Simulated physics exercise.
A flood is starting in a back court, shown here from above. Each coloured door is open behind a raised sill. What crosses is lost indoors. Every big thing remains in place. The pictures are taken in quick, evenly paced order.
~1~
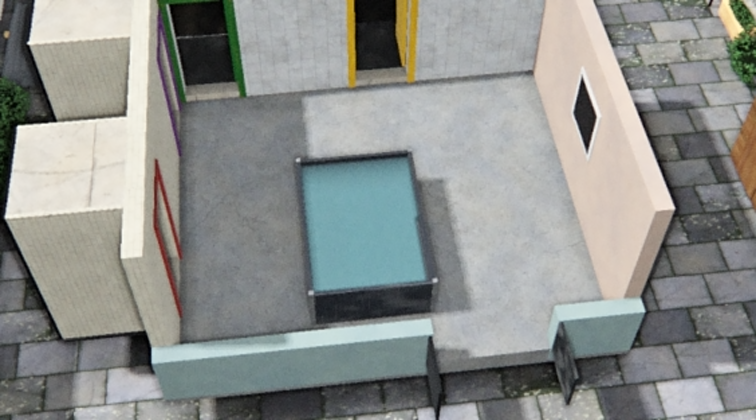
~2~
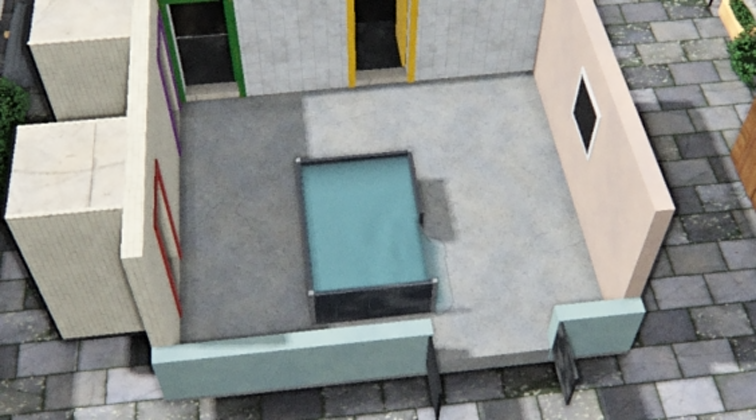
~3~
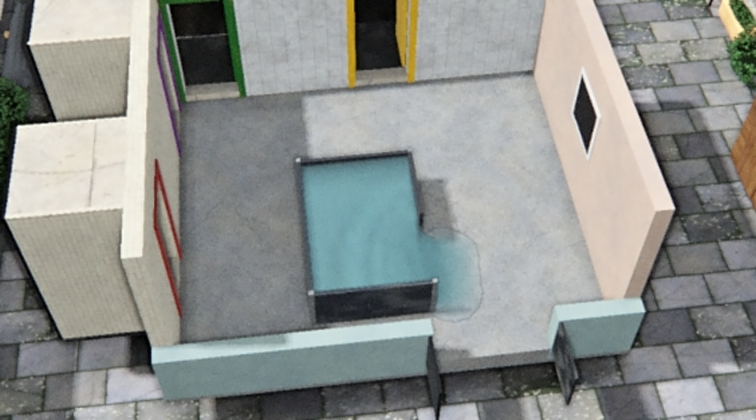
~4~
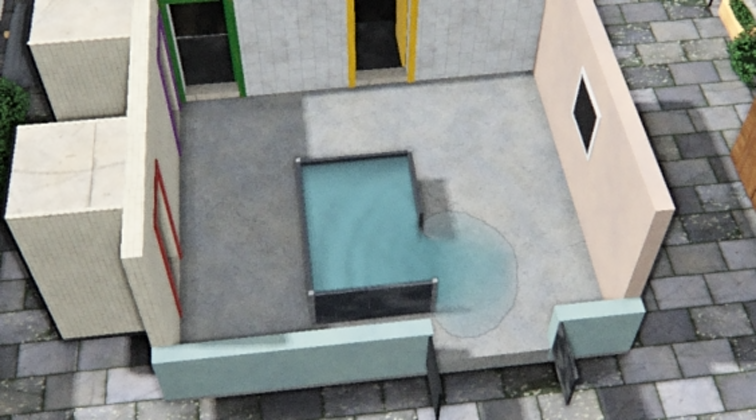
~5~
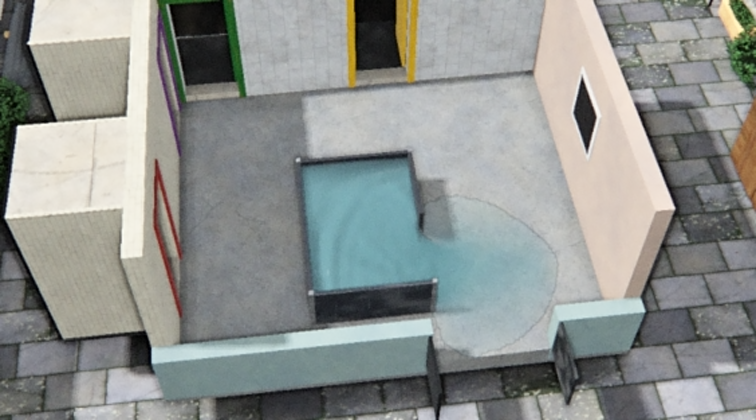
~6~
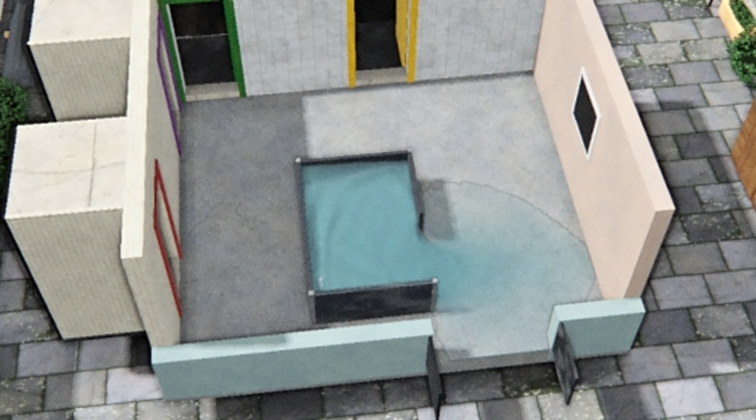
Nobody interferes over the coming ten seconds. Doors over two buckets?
The yellow door is going to let through no more than allowed; the purple door is going to let through more than allowed; the green door is going to let through no more than allowed; the red door is going to let through no more than allowed.
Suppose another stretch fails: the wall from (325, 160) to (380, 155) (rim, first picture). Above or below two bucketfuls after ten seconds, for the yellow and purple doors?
I think the yellow door crosses the limit and the purple door crosses the limit.
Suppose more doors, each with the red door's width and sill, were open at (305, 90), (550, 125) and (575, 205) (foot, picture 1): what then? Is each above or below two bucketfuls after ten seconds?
Log: Door one is below the limit; door two is below the limit; door three is above the limit.
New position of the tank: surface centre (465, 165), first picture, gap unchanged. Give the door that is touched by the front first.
Observation: The one in yellow.
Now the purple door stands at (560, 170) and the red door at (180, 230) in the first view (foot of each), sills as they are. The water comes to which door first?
That is the door marked purple.
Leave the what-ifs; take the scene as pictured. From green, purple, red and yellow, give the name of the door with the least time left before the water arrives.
It's the one in yellow.
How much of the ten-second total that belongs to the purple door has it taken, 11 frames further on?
Some 0 per cent.
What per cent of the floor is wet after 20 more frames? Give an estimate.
I'd estimate some 40 per cent.
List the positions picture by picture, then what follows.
Still water in the water tank at (363, 222), in the first picture.
The front is at (432, 241), out from the gap at (424, 265), in the second picture.
Water pours out at (424, 267) and has run to (469, 243), in the third picture.
Water pours out at (424, 268) and has run to (505, 246), in the fourth picture.
The front is at (547, 252), out from the gap at (424, 268), in the fifth picture.
Water pours out at (424, 268) and has run to (592, 267), in the sixth picture.
A moment on, water covers 20 % of the floor; the yellow door not reached, the purple door not reached, the green door not reached, the red door not reached.
Next, water covers 25 % of the floor; the yellow door not reached, the purple door not reached, the green door not reached, the red door not reached.
Then, water covers 40 % of the floor; the yellow door not reached, the purple door not reached, the green door not reached, the red door not reached.
Later, water covers 70 % of the floor; the yellow door wet at the sill, nothing in, the purple door under two buckets in, the green door wet at the sill, nothing in, the red door not reached.
In the end, water covers 90 % of the floor; the yellow door wet at the sill, nothing in, the purple door over two buckets in, the green door wet at the sill, nothing in, the red door wet at the sill, nothing in.
